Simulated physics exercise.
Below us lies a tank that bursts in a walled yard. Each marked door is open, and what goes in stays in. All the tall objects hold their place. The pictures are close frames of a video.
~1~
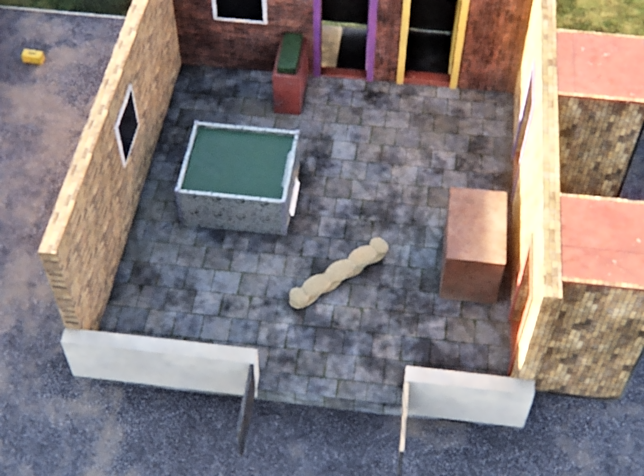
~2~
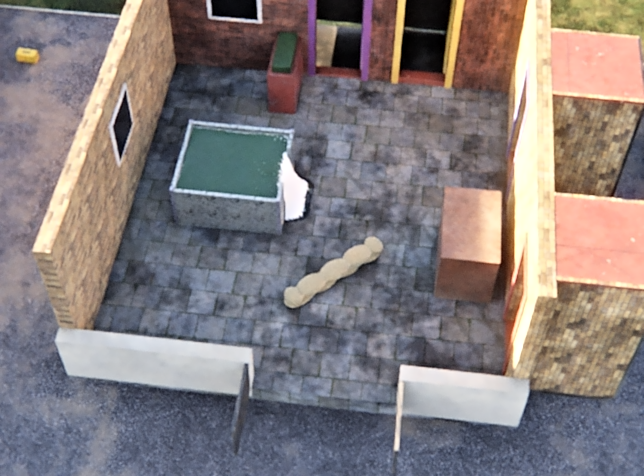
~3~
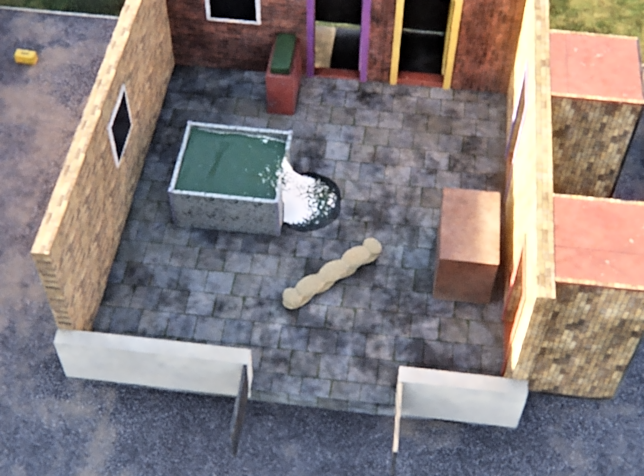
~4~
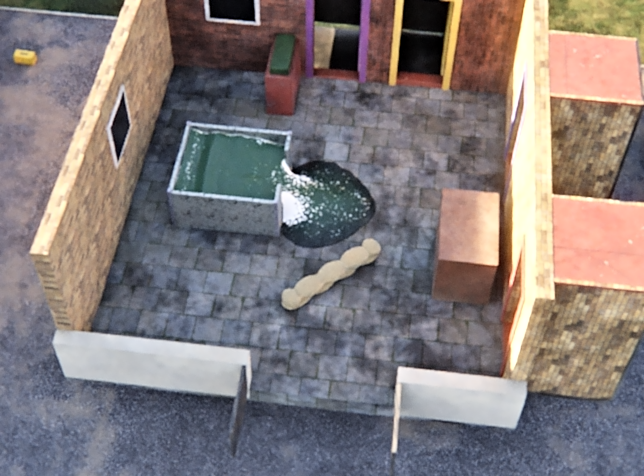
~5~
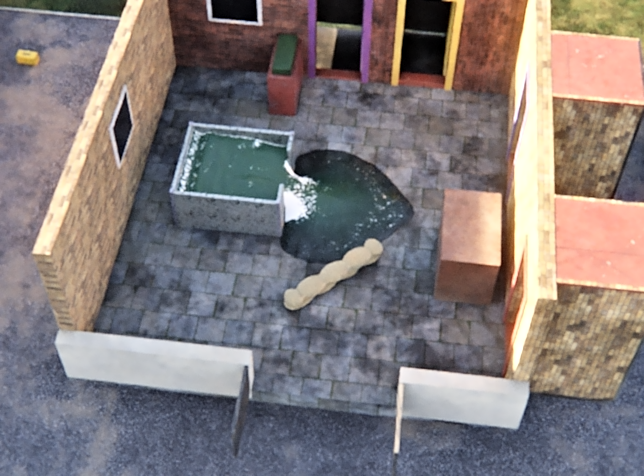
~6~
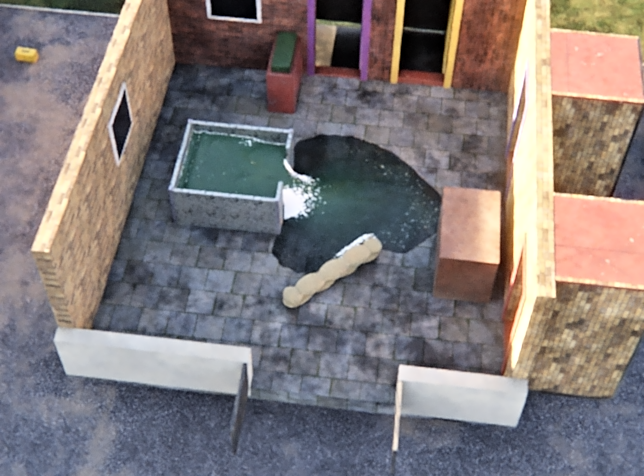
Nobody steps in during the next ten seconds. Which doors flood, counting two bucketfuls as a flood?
One by one: The purple door takes more than that; the red door stays under that; the yellow door stays under that; the blue door stays under that.
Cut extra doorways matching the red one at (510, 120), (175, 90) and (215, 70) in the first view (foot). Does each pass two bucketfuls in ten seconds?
As listed: Passes that mark, keeps below it, holds.
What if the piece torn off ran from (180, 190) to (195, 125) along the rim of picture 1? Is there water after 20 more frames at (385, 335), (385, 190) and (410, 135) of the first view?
As listed: Awash, dry, free of water.
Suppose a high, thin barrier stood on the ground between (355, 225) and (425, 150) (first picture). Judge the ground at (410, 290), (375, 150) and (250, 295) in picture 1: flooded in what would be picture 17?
As listed: Wet, covered, covered.
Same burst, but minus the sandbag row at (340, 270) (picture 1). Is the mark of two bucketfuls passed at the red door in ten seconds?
Then: Red is over.
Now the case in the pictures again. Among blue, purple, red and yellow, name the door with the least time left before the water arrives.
That is the door marked blue.
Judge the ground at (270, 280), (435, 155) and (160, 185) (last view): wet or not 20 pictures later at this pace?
One after the other: Flooded, covered, free of water.
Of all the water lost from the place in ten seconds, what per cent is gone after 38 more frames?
About 40 per cent.
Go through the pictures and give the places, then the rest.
In the first frame, the open tank at (239, 164) is whole and still.
In the second frame, water pours out at (284, 187) and has run to (305, 181).
In the third frame, water pours out at (283, 190) and has run to (336, 194).
In the fourth frame, the front is at (372, 206), out from the gap at (282, 191).
In the fifth frame, the front is at (408, 209), out from the gap at (284, 190).
In the sixth frame, water pours out at (283, 188) and has run to a hidden place.
A moment on, water covers 30 % of the floor; the purple door not reached, the red door not reached, the yellow door not reached, the blue door wet at the sill, nothing in.
Next, water covers 40 % of the floor; the purple door not reached, the red door not reached, the yellow door wet at the sill, nothing in, the blue door wet at the sill, nothing in.
Then, water covers 55 % of the floor; the purple door wet at the sill, nothing in, the red door wet at the sill, nothing in, the yellow door wet at the sill, nothing in, the blue door under two buckets in.
Later, water covers 70 % of the floor; the purple door under two buckets in, the red door under two buckets in, the yellow door under two buckets in, the blue door under two buckets in.
In the end, water covers 90 % of the floor; the purple door over two buckets in, the red door under two buckets in, the yellow door under two buckets in, the blue door under two buckets in.
